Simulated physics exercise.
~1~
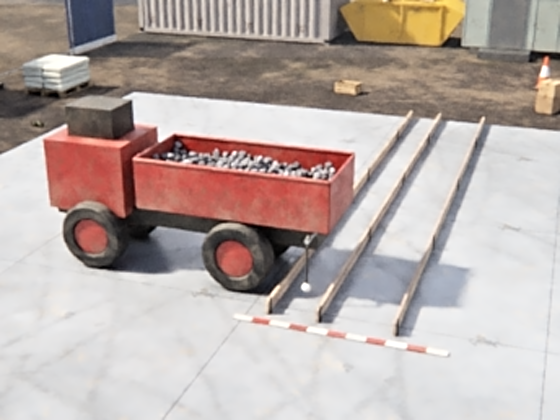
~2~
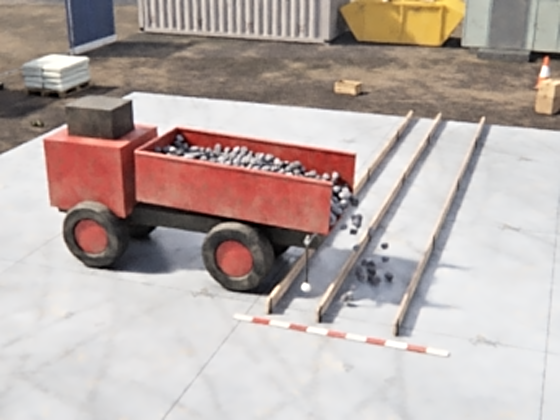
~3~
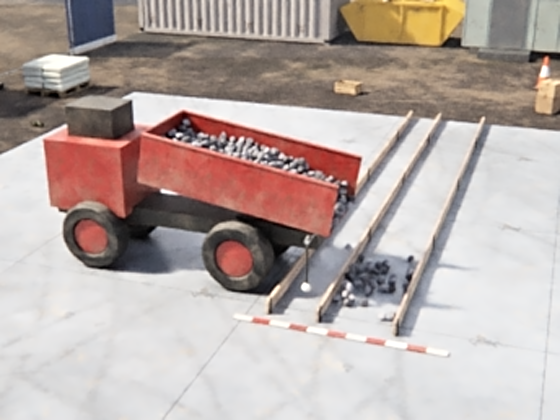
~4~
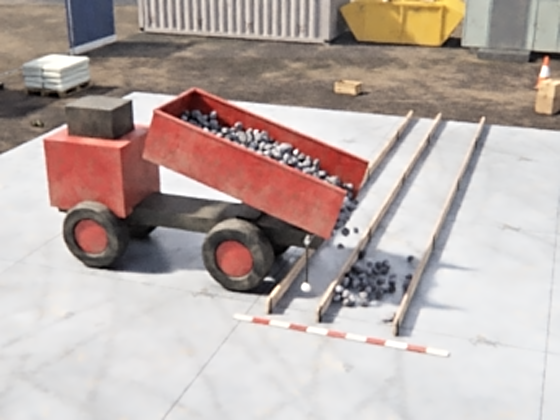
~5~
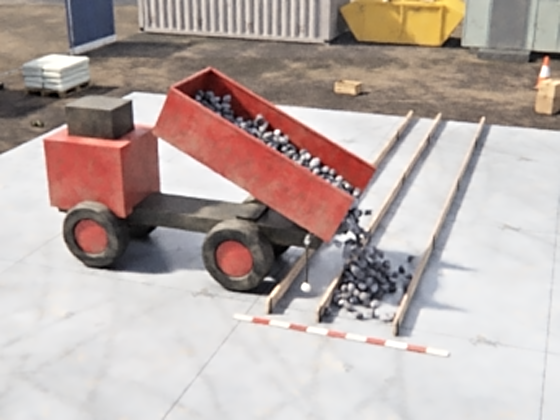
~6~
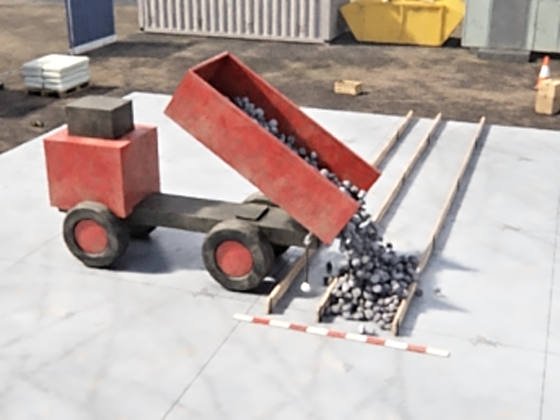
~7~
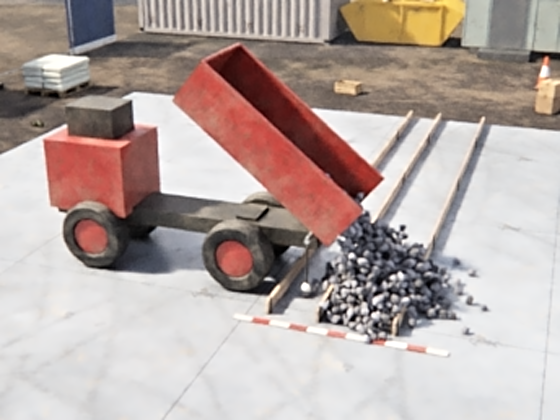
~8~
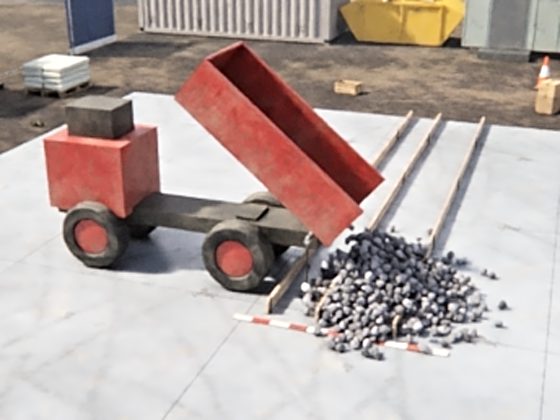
A red tipper truck with dark wheels and a bed full of grey stones stands side-on, seen from slightly above, on a pale paved yard with a yellow skip and containers behind. Three long boards lie to its right, with a red and white striped marker across their near ends. The bed begins to tilt and a few stones drop between the boards. It rises steeply, and the stones pour out in a growing heap. Finally the raised bed is empty, and the pile buries the near parts of the boards, with some stones scattered beyond the last one.
